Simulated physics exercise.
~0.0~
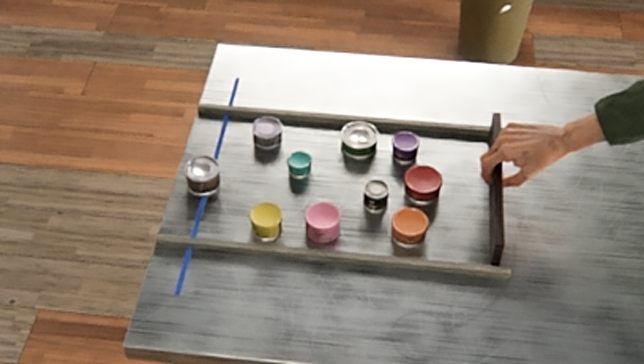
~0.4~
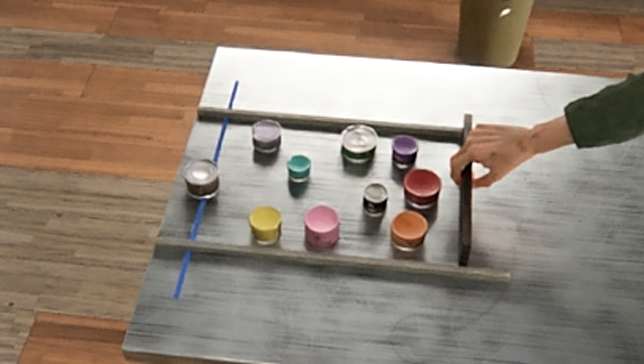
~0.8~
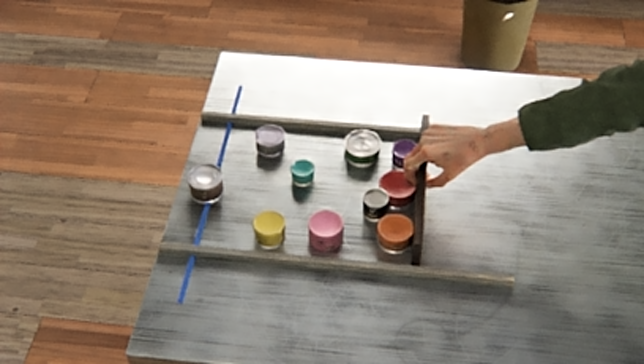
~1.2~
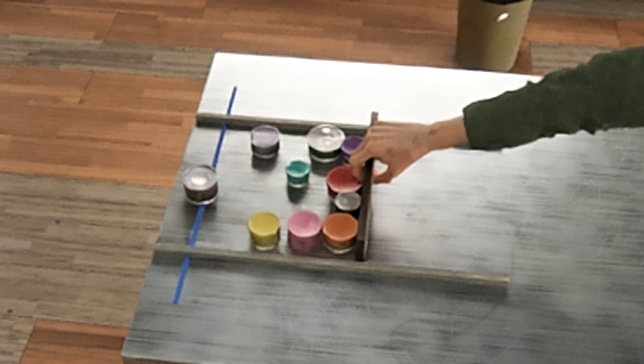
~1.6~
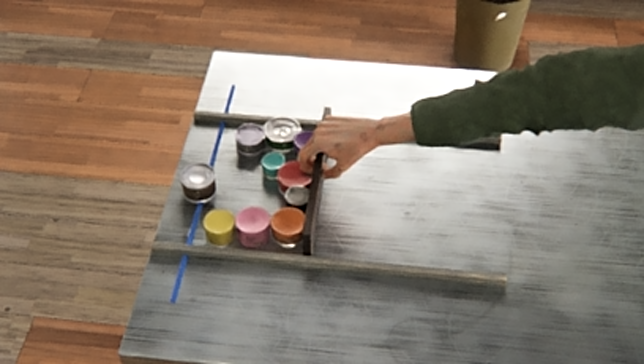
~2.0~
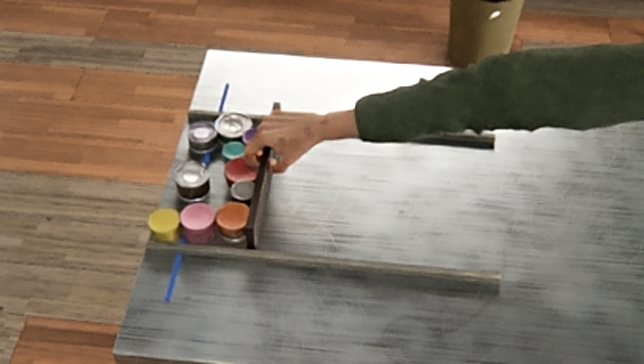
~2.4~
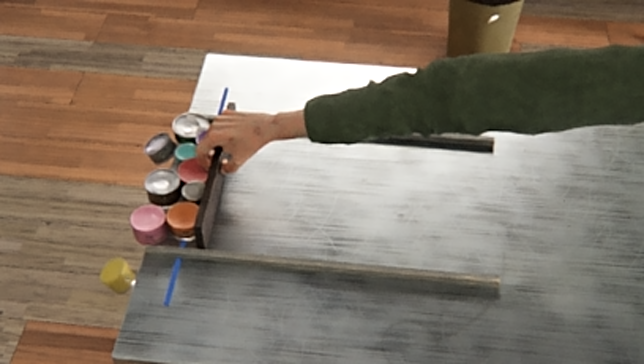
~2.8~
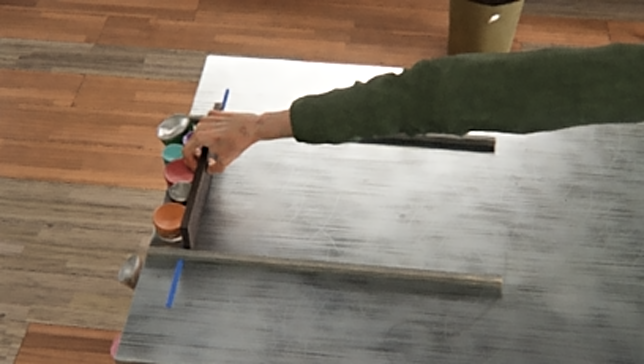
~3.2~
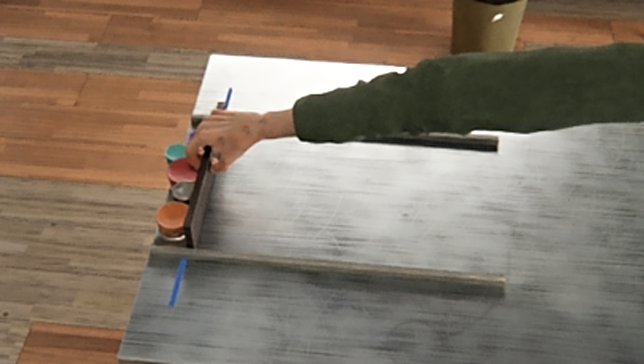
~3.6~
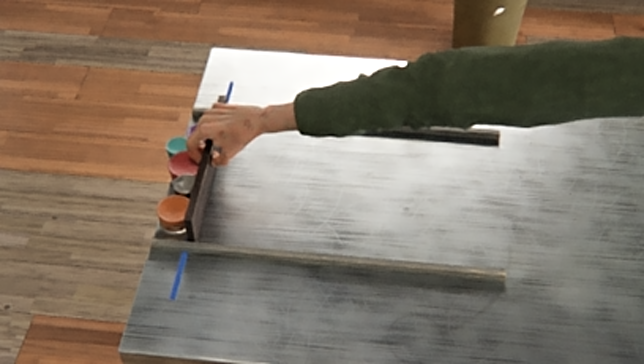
A hand slides a board left, sweeping small pots along until most drop off the table.
